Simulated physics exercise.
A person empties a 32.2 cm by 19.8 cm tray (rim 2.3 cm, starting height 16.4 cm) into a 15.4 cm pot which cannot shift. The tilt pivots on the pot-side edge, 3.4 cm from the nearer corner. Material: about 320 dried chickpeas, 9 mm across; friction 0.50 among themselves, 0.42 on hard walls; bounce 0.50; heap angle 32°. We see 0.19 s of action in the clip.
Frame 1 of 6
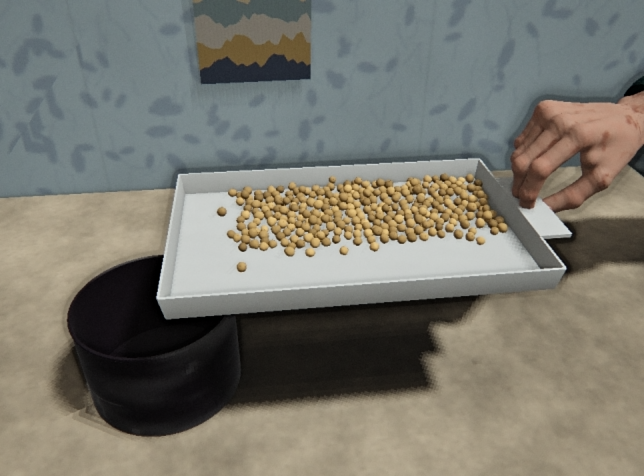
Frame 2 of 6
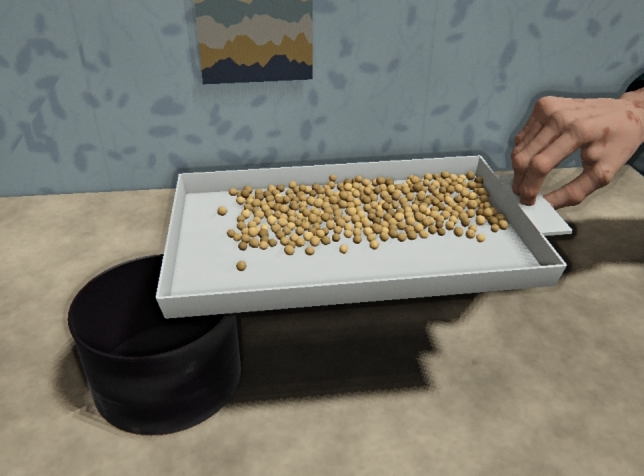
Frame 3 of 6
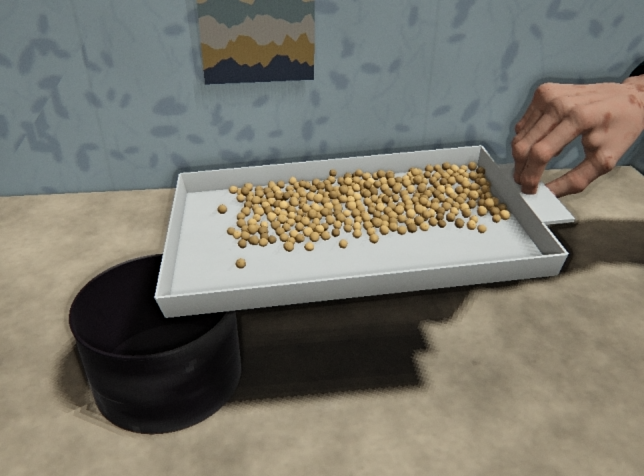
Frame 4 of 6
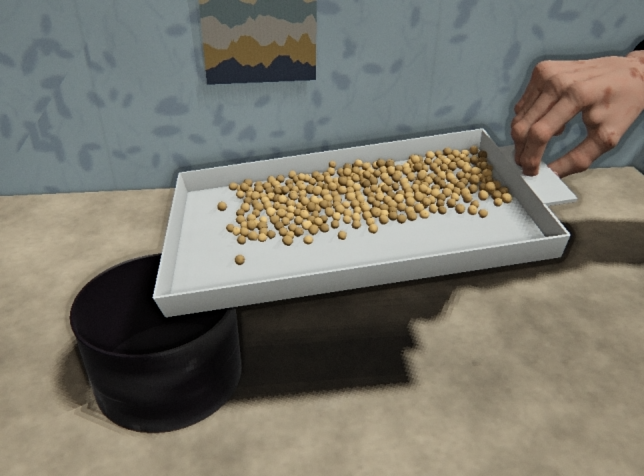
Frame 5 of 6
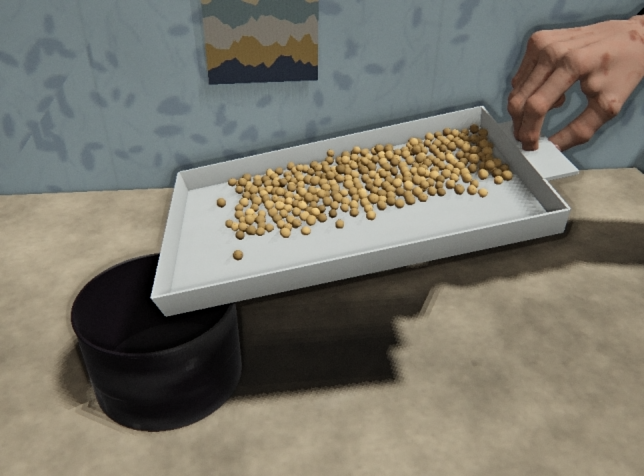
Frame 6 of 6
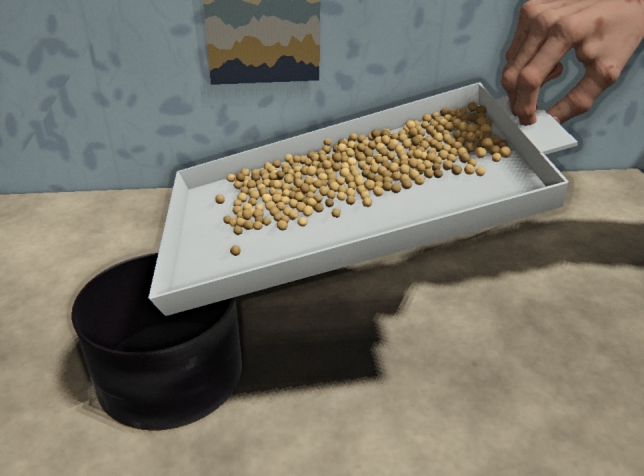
A white tray of tan dried chickpeas sits above a beige, stone-like surface against a blue leaf-patterned wall, viewed from the front and slightly above. A hand grips the tray's right end, a black pot stands below its left end, and a wavy-striped picture hangs behind. The hand slowly raises the right end, tilting the tray leftward, while the chickpeas keep their places on it and the view barely shifts.
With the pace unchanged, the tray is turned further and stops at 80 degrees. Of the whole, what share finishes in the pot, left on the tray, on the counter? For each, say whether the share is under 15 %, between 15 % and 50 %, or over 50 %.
Pot: Between 15 % and 50 %; left on the tray: Between 15 % and 50 %; counter: Between 15 % and 50 %.
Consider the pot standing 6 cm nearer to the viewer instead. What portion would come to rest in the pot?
25 per cent.
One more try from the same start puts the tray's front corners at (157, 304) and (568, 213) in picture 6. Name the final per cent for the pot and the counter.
Pot 0 % / counter 85 %.
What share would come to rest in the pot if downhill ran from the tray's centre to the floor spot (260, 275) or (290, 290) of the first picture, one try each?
Roughly 5 % for the first direction, roughly 0 % for the second.
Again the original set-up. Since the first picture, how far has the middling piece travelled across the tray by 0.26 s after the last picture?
4 cm.
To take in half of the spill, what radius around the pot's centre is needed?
Some 22 centimetres.
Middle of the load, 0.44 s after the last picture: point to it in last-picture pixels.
The middle of the load should be at about (172, 199) by then.
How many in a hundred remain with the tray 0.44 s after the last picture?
Value: About 100%.
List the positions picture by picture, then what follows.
Tray tilt 0 degrees, front corners at (162, 296) and (561, 266); middle of the pieces at (367, 210); pot at (153, 301), in the first frame.
Tray tilt 1 degrees, front corners at (161, 295) and (561, 263); middle of the pieces at (367, 208), in the second frame.
Tray tilt 3 degrees, front corners at (160, 295) and (562, 252); middle of the pieces at (367, 202), in the third frame.
Tray tilt 6 degrees, front corners at (158, 295) and (564, 233), lowest corner left front; middle of the pieces at (367, 192), in the fourth frame.
Tray tilt 11 degrees, front corners at (156, 294) and (564, 208), lowest corner left front; middle of the pieces at (365, 179), in the fifth frame.
Tray tilt 16 degrees, front corners at (154, 295) and (562, 181), lowest corner left front; middle of the pieces at (362, 165); pot at (156, 297), in the sixth frame.
Then, 0.26 s after the last picture, tilt 47 degrees; the tray holds 100 %, the pot 0 %.
Then, 0.44 s after the last picture, tilt 69 degrees; the tray holds 100 %, the pot 0 %.
Then, 0.74 s after the last picture, tilt 80 degrees; the tray holds 35 %, the pot 30 %.
In the end, pot 35 %, tray 30 %, counter 35 %.
